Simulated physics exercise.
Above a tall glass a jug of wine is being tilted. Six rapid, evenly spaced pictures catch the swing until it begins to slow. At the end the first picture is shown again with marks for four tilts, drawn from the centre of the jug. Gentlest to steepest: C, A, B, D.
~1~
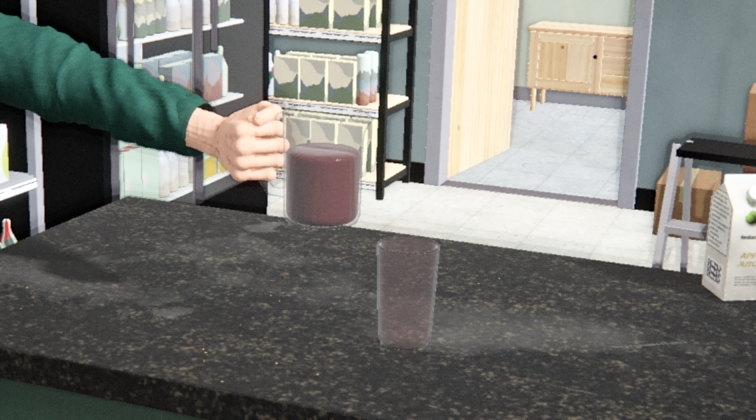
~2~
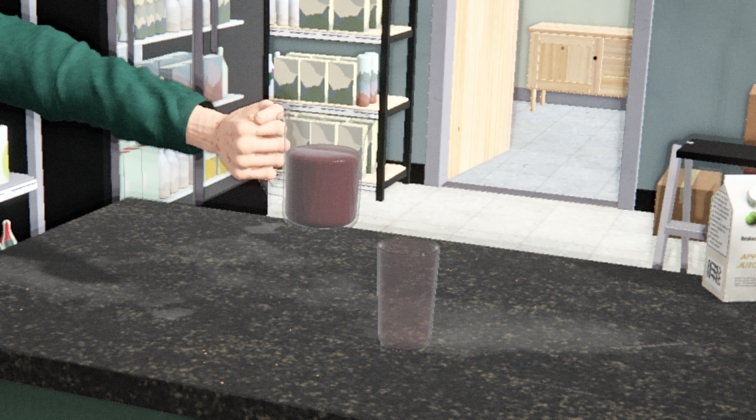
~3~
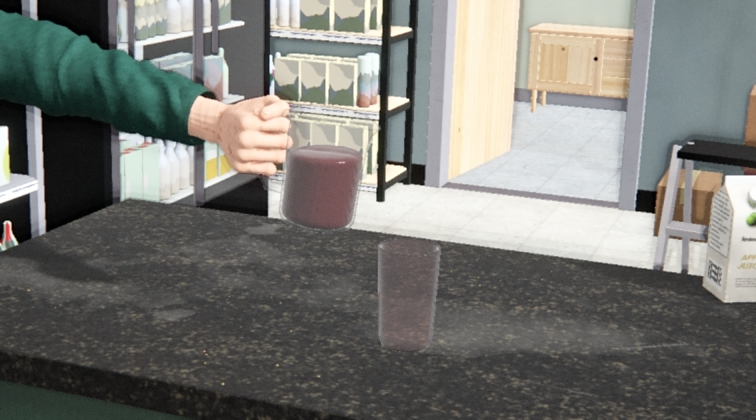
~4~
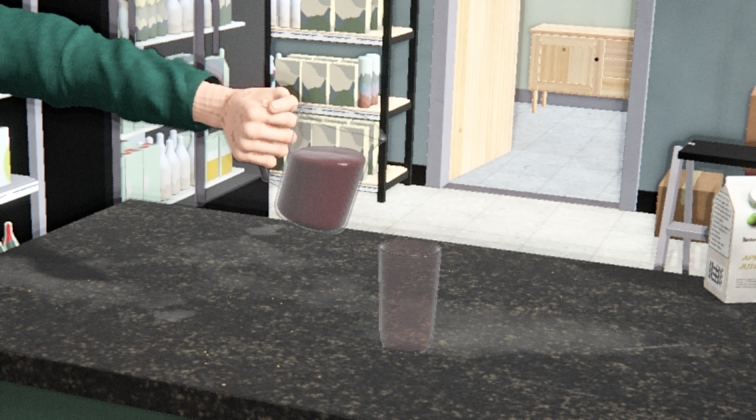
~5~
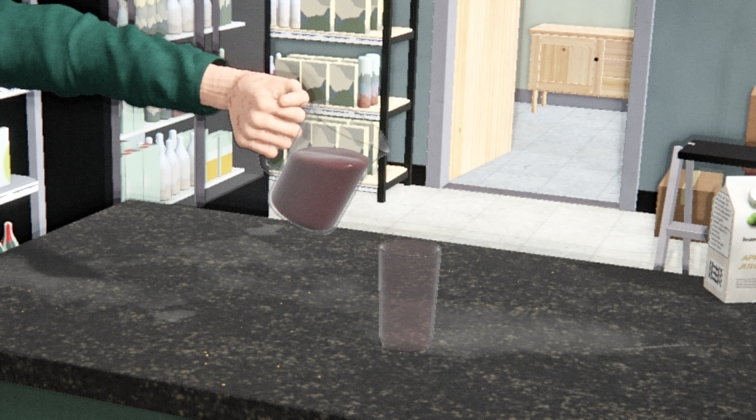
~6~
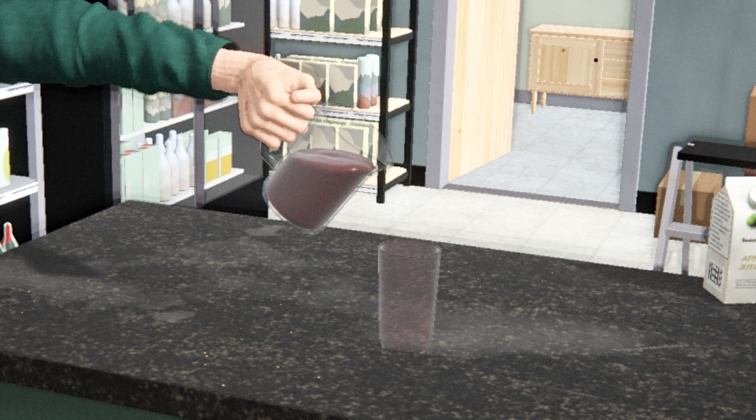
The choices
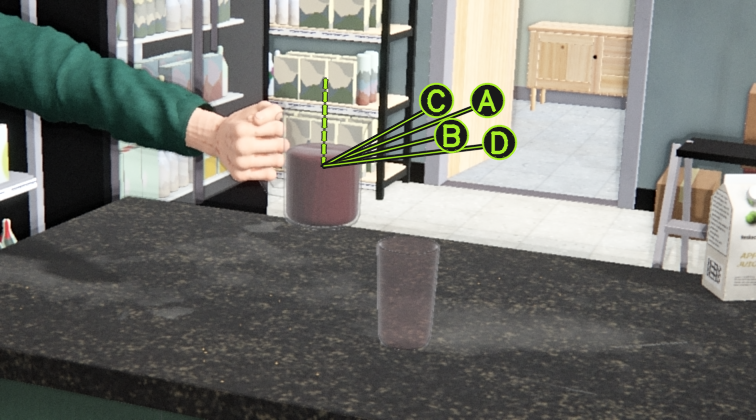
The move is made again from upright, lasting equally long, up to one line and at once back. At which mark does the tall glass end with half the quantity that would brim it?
B is best.
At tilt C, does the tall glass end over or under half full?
Under half.
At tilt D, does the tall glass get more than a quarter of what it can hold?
Yes, clearly.
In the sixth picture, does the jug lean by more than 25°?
Yes.
In lime, A at (471, 108); B at (433, 138); C at (423, 111); D at (482, 146).
For tilt A, the tall glass ends with about 33 % of what it can hold.
For tilt B, the tall glass ends with about 50 % of what it can hold.
For tilt C, the tall glass ends with about 18 % of what it can hold.
For tilt D, the tall glass ends with about 68 % of what it can hold.
